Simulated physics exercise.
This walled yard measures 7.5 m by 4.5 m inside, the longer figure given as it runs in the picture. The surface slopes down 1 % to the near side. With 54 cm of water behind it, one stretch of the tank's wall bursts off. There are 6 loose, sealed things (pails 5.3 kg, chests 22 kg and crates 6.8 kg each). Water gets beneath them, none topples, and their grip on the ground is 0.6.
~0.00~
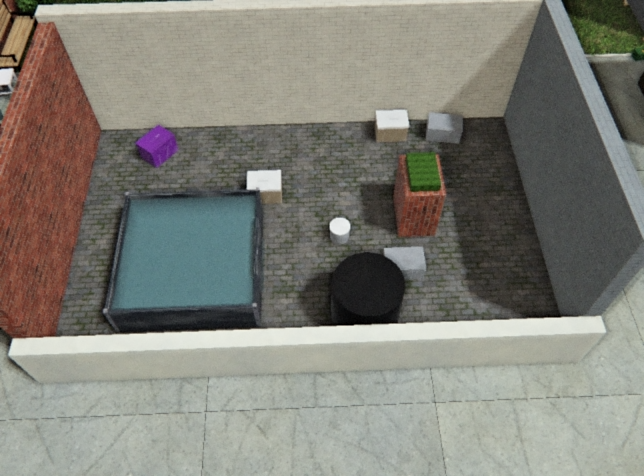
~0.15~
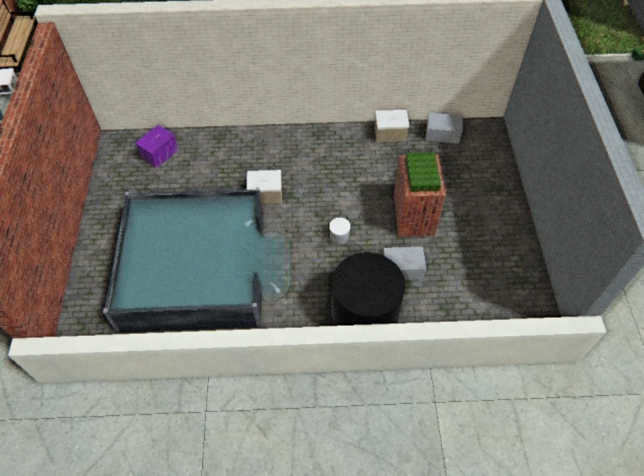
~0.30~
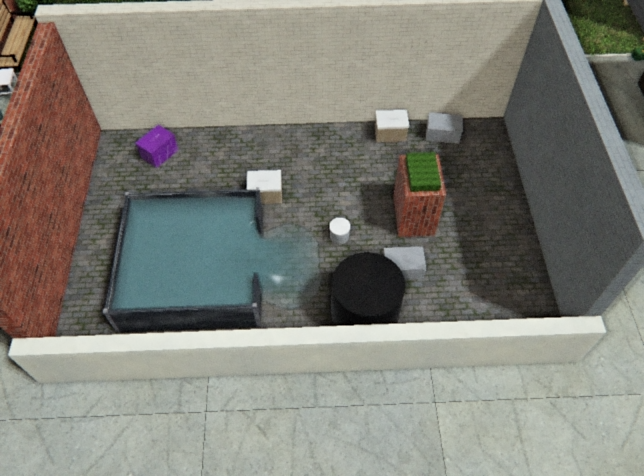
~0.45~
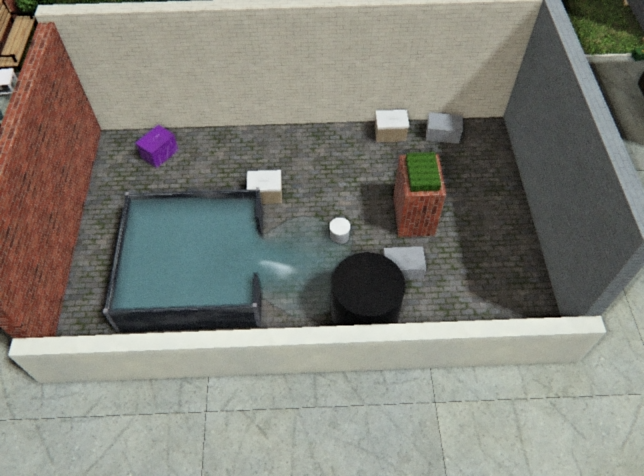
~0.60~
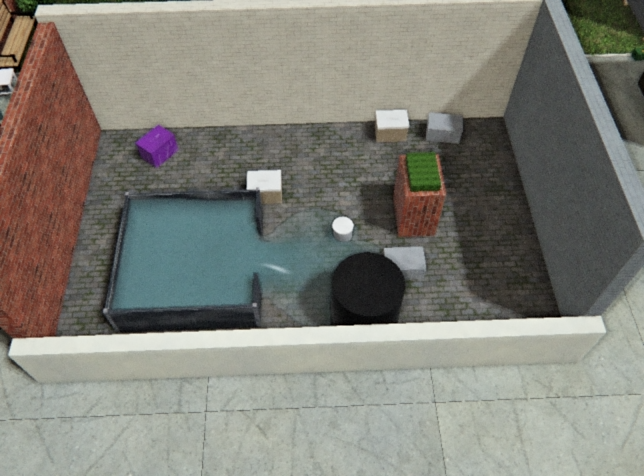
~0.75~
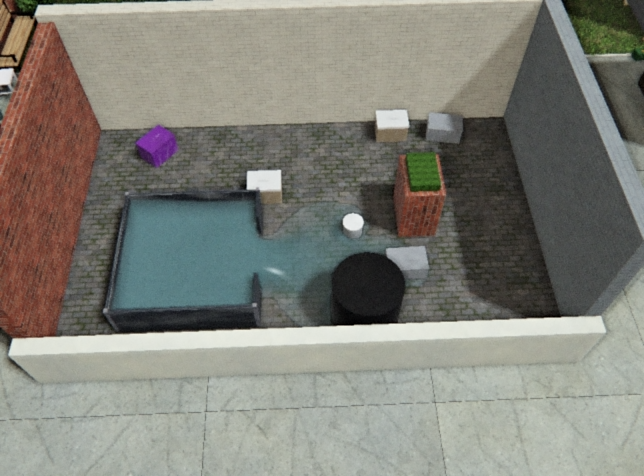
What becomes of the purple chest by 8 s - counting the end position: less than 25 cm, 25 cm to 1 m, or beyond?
Purple chest holds its place.
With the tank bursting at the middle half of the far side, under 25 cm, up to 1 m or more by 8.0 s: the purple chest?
In that case the purple chest gets carried off.
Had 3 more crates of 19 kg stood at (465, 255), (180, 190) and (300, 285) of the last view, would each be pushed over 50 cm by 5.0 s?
In turn: More, short of it, past it.
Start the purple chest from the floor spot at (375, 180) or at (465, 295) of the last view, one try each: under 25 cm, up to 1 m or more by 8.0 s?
In turn: It slides a little; it barely shifts.
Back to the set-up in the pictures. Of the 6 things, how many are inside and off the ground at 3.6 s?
At that moment 2.
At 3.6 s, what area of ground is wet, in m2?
Roughly 21 m2.
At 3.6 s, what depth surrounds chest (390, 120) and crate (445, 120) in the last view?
About 8 and 10 cm.
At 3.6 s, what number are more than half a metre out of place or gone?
I count 3.
After 1.6 s the purple chest is near (155, 139), 0.0 m from its start, aground; 1 afloat.
After 3.6 s the purple chest is near (155, 139), 0.0 m from its start, aground; 2 afloat.
After 5.6 s the purple chest is near (155, 139), 0.0 m from its start, aground; 3 afloat.
After 8.0 s the purple chest is near (155, 139), 0.0 m from its start, aground; 3 afloat.
